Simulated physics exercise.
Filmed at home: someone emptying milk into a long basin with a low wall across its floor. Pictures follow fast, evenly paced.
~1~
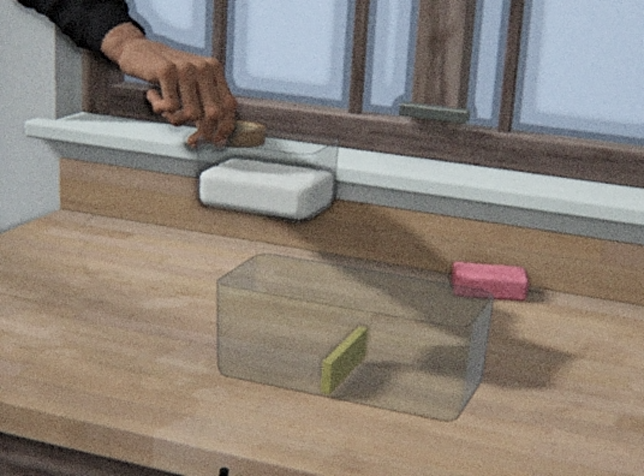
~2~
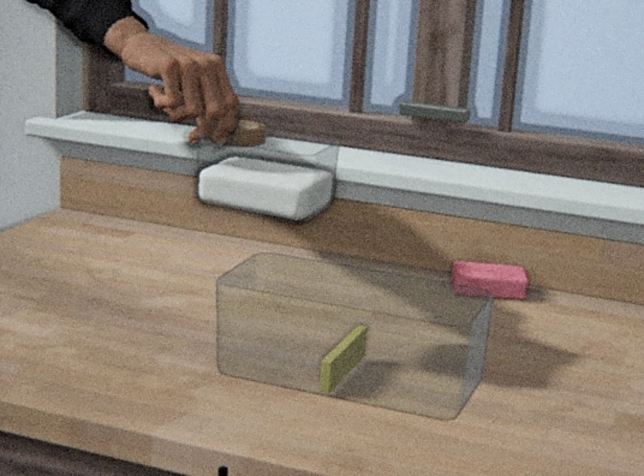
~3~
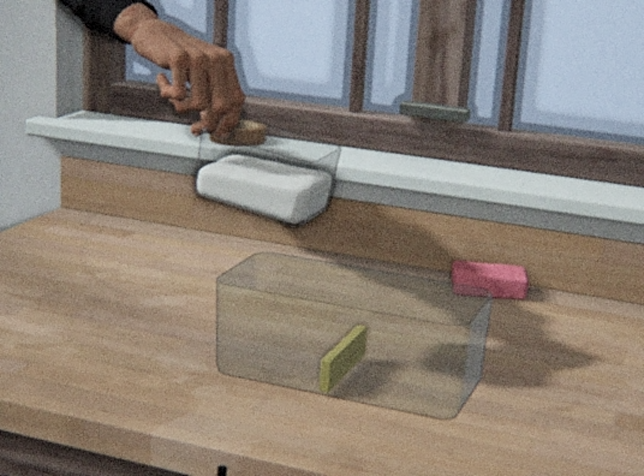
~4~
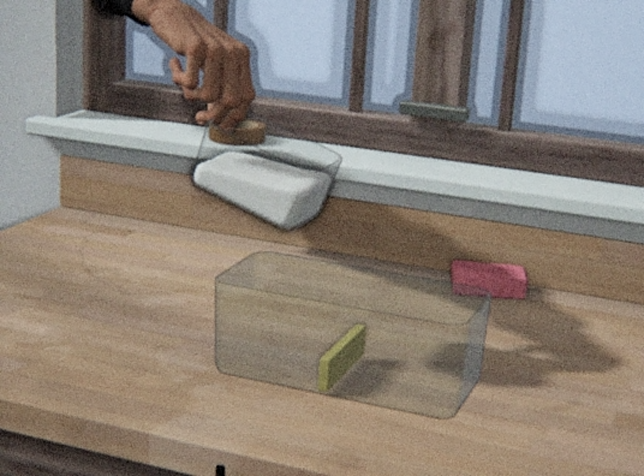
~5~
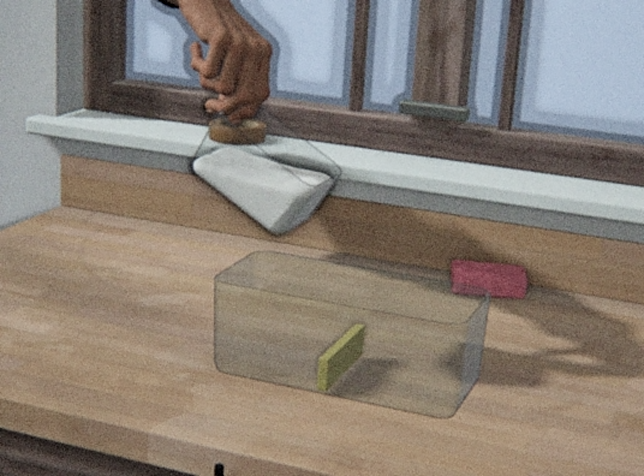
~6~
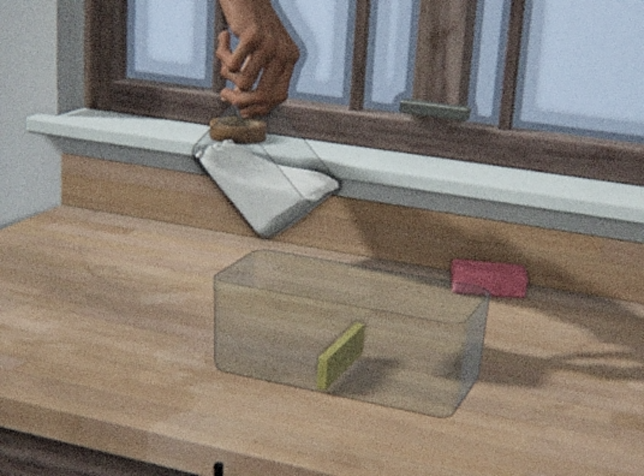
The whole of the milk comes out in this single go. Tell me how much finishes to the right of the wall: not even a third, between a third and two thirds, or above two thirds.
The quantity right of the wall will come in at one third to two thirds.
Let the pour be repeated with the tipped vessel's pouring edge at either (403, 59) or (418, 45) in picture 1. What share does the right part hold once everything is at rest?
The first start gives some 80 %, the second some 75 %.
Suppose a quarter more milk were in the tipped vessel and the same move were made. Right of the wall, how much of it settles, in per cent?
It would be somewhere near 50 %.
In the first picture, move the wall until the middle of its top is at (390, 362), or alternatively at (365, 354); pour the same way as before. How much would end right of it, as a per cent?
First try 20 per cent, second try 15 per cent.
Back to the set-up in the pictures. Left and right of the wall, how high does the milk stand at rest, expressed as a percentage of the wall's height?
Left part: 40 per cent; right part: 30.
A moment on, the tilt is 101° and 22 per cent is still to pour, 19 is left of the wall and 33 right of it.
Next, the tilt is 109° and 6 per cent is still to pour, 44 is left of the wall and 43 right of it.
Then the tilt is 109° and 0 per cent is still to pour, 54 is left of the wall and 43 right of it.
Later the tilt is 109° and 0 per cent is still to pour, 55 is left of the wall and 43 right of it.
At rest 55 per cent lies left of the wall, 43 right of it and 2 outside.
